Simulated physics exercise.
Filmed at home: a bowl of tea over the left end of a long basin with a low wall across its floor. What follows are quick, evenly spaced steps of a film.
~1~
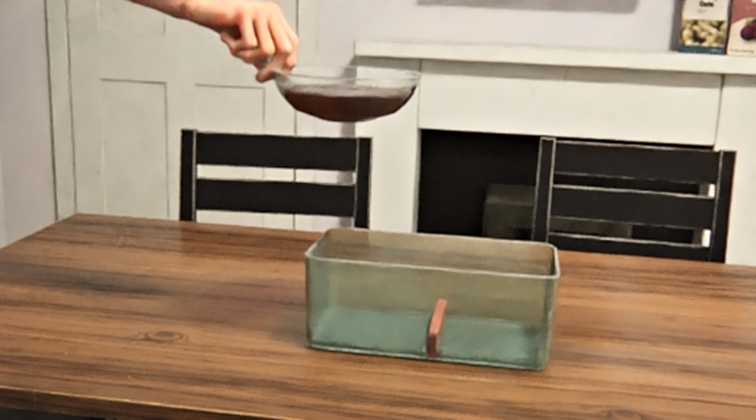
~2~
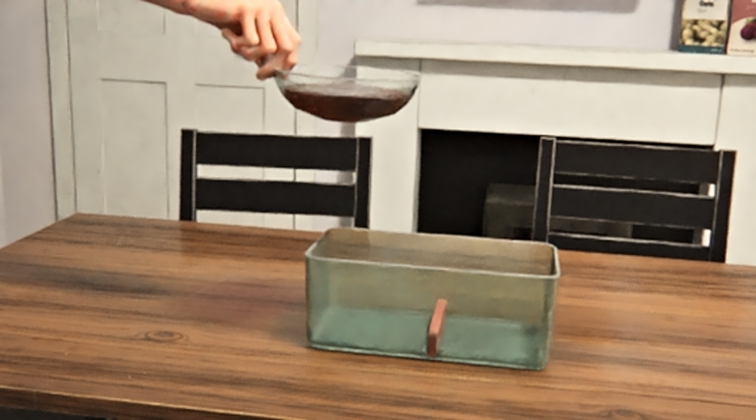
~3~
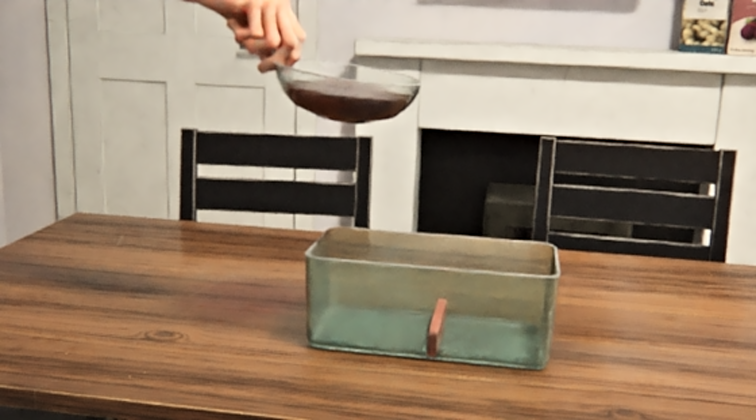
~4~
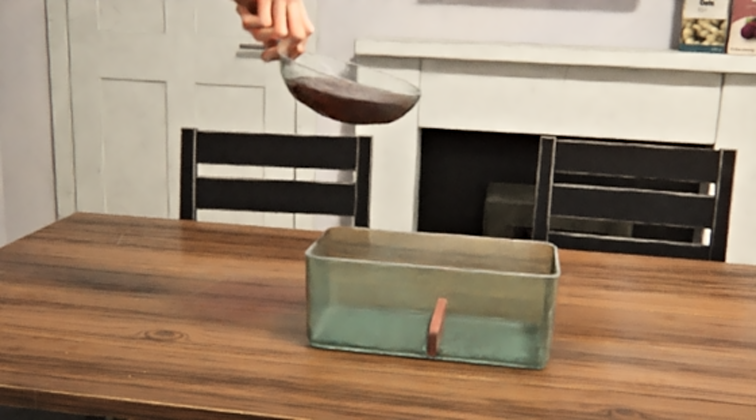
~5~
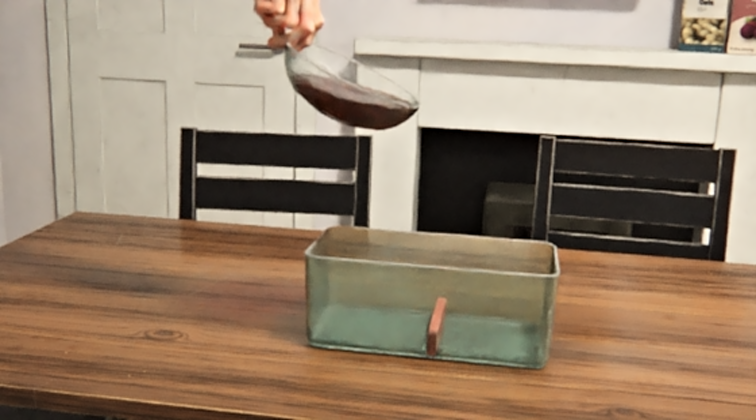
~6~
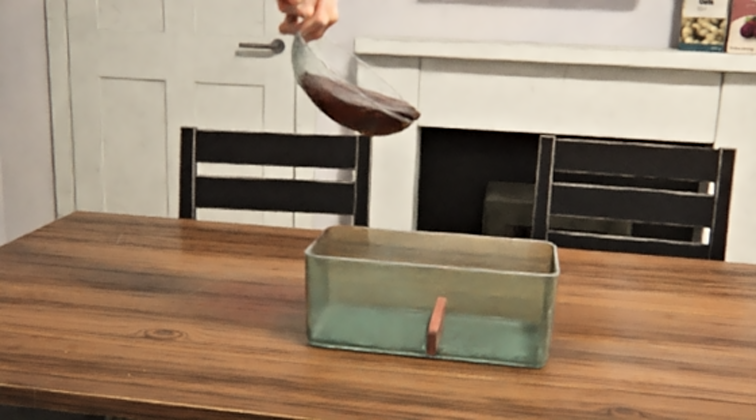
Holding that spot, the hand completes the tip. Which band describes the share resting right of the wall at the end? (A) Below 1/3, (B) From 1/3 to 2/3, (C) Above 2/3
From 1/3 to 2/3.
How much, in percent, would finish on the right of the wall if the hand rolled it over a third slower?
I'd say close to 60 %.
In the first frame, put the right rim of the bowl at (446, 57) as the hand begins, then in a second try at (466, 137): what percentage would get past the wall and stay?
Roughly 60 % and 65 %.
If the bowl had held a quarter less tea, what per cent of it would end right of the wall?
Close to 60 per cent.
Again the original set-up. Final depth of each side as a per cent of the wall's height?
30 per cent for the left part, 50 for the right.
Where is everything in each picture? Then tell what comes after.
In the first picture, tilt 0°; pouring edge (418, 77); surface from (285, 87) to (410, 94); the long basin's rim runs from (317, 243) to (557, 262); the wall's top is at (438, 318).
In the second picture, tilt 2°; pouring edge (419, 79); surface from (285, 86) to (410, 95).
In the third picture, tilt 6°; pouring edge (420, 85); surface from (287, 82) to (411, 98).
In the fourth picture, tilt 14°; pouring edge (420, 95); surface from (289, 78) to (409, 101).
In the fifth picture, tilt 24°; pouring edge (419, 107); surface from (294, 75) to (406, 105).
In the sixth picture, tilt 36°; pouring edge (414, 121); surface from (303, 75) to (407, 108); 2 per cent is over the edge.
A moment on, the bowl is tipped right over and 0 per cent is still to pour, 6 is left of the wall and 47 right of it.
Next, the bowl is tipped right over and 0 per cent is still to pour, 28 is left of the wall and 61 right of it.
Then the bowl is tipped right over and 0 per cent is still to pour, 36 is left of the wall and 57 right of it.
Later the bowl is tipped right over and 0 per cent is still to pour, 39 is left of the wall and 55 right of it.
At rest 39 per cent lies left of the wall, 55 right of it and 6 outside.
